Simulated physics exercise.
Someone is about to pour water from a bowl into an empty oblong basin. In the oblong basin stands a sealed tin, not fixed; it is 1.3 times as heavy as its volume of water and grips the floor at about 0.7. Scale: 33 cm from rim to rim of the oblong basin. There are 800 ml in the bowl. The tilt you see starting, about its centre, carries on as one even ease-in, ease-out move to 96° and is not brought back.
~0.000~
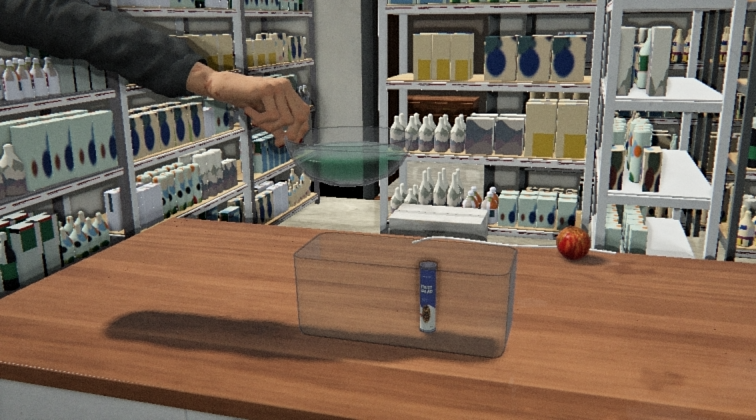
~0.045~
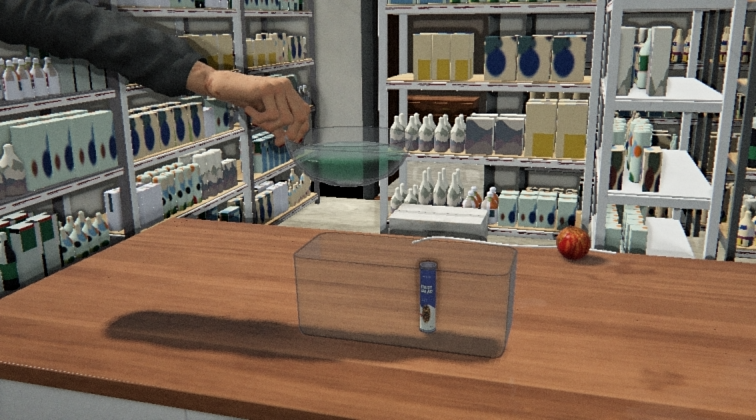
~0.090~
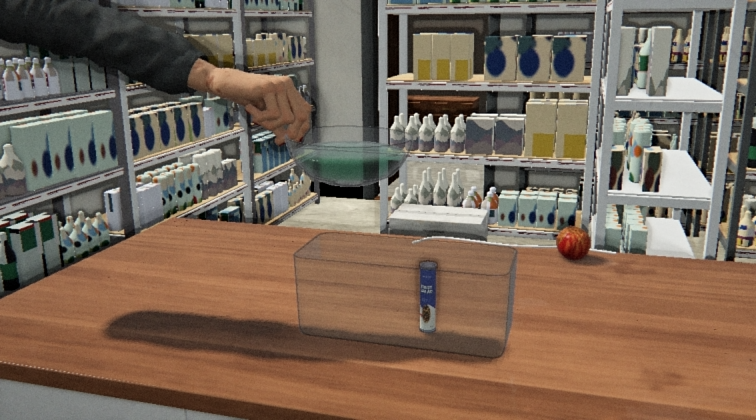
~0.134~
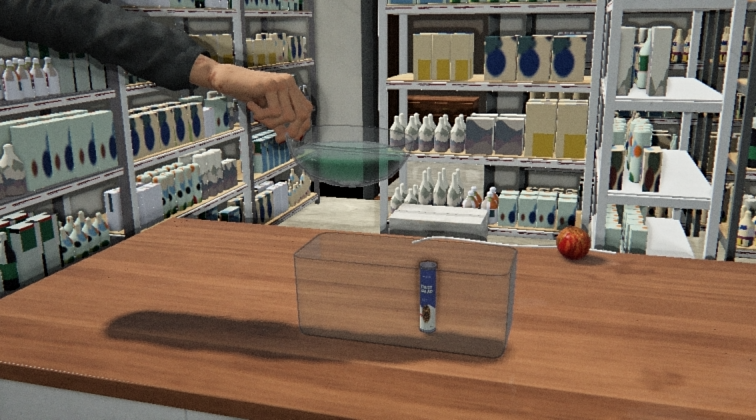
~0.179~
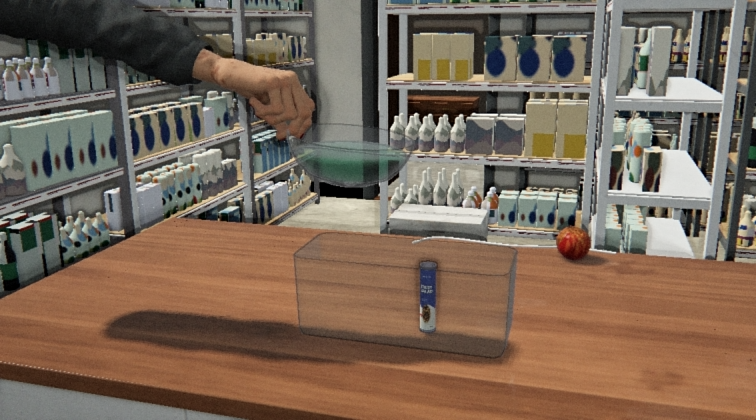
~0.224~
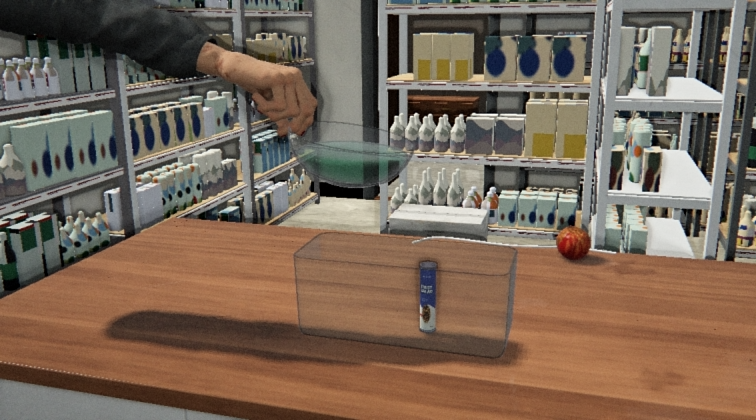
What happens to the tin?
It remains upright.
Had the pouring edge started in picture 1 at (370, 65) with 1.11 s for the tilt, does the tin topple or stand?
Then it remains upright.
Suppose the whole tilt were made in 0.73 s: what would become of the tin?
Then it remains upright.
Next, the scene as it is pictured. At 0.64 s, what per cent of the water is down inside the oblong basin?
Some 14 per cent.
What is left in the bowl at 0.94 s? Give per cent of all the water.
Near 2 in a hundred.
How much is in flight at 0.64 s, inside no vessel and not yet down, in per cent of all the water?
About 42 per cent.
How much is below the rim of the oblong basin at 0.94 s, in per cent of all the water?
Near 88 in a hundred.
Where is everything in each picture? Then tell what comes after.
The first frame shows tilt 0°; pouring edge (410, 139); surface from (298, 149) to (406, 153); the oblong basin's rim runs from (307, 245) to (513, 262); the tin's top is at (428, 268).
The second frame shows tilt 0°; pouring edge (410, 140); surface from (298, 148) to (406, 153).
The third frame shows tilt 2°; pouring edge (411, 141); surface from (298, 147) to (406, 154).
The fourth frame shows tilt 3°; pouring edge (411, 143); surface from (299, 147) to (406, 155).
The fifth frame shows tilt 6°; pouring edge (412, 146); surface from (300, 146) to (407, 156).
The sixth frame shows tilt 9°; pouring edge (413, 150); surface from (301, 146) to (409, 157).
After 0.64 s the tilt is 59° and 44 per cent is still to pour; the tin stands where it began.
After 0.94 s the tilt is 91° and 2 per cent is still to pour; the tin stands where it began.
After 1.26 s the tilt is 96° and 0 per cent is still to pour; the tin stands where it began.
After 1.61 s the tilt is 96° and 0 per cent is still to pour; the tin stands where it began.
In the end the tin stands where it began.
